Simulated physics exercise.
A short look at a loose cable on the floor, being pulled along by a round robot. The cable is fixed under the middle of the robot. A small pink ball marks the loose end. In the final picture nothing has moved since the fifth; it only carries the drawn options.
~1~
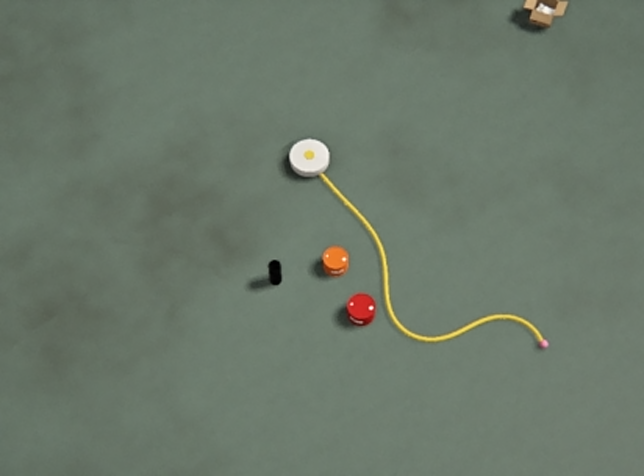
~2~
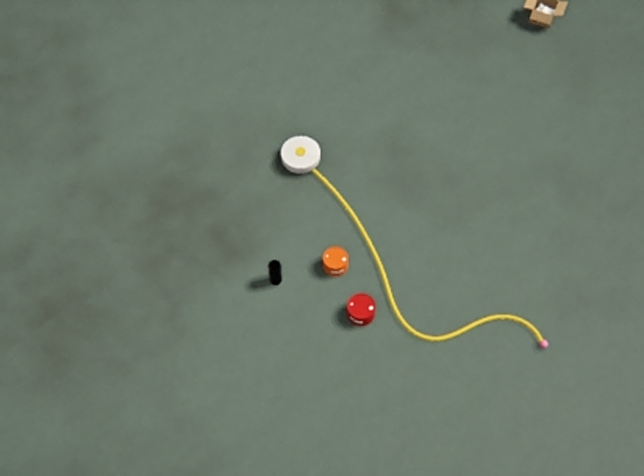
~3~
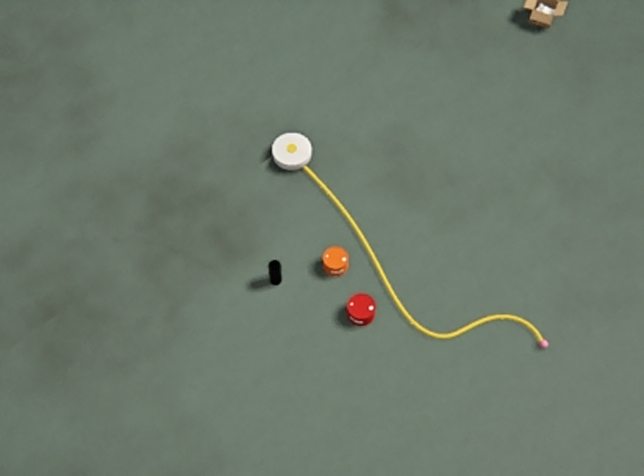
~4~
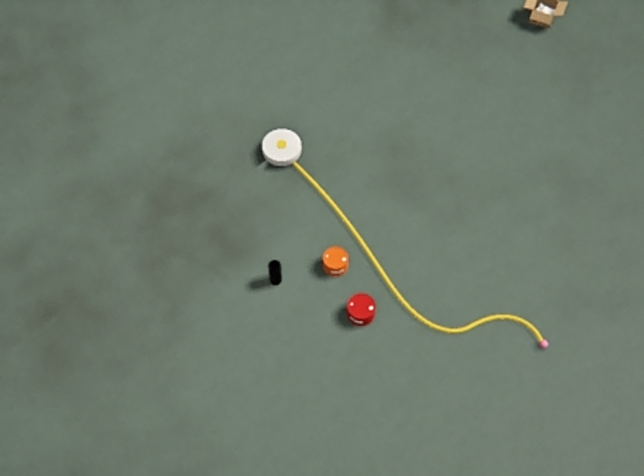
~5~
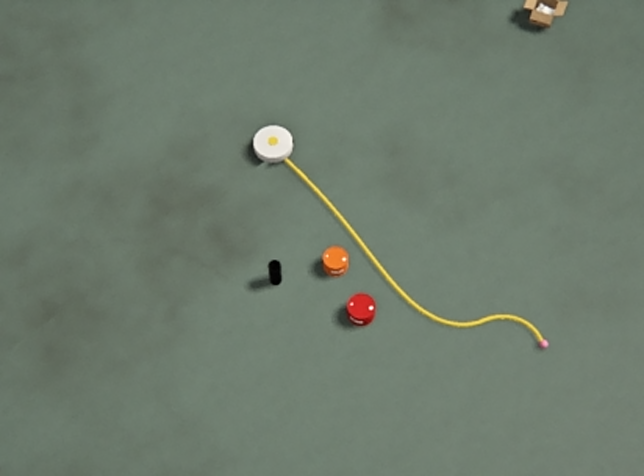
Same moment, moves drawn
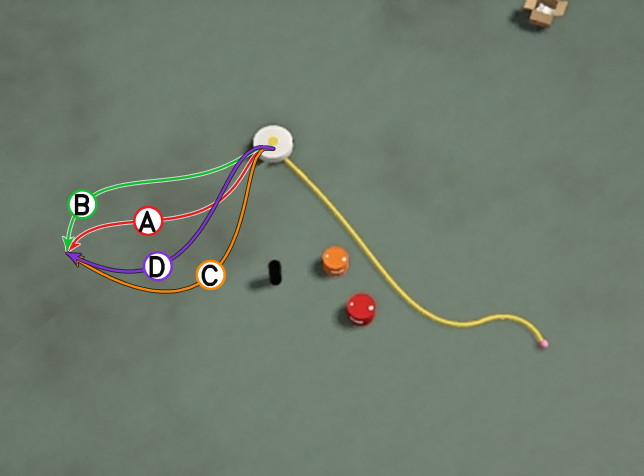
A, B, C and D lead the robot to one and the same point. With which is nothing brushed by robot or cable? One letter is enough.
B.
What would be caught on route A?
It meets the orange tub.
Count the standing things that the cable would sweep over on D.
In all, two.
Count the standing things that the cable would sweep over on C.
Three.
On the marked copy, A from (274, 149) via (183, 216) to (68, 252); B from (274, 149) via (156, 181) to (67, 250); C from (274, 149) via (218, 268) to (70, 255); D from (274, 149) via (196, 236) to (67, 253).
Taking B. A third of the way, robot (186, 173), middle of the cable (353, 244), free end (519, 328).
Two thirds of the way, robot (91, 192), middle of the cable (272, 227), free end (442, 291).
When it is over, robot (66, 250), middle of the cable (252, 226), free end (424, 283); nothing has been touched.
As for the rest, A meets the orange tub; C meets the red tub, black post and orange tub; D meets the black post and orange tub.
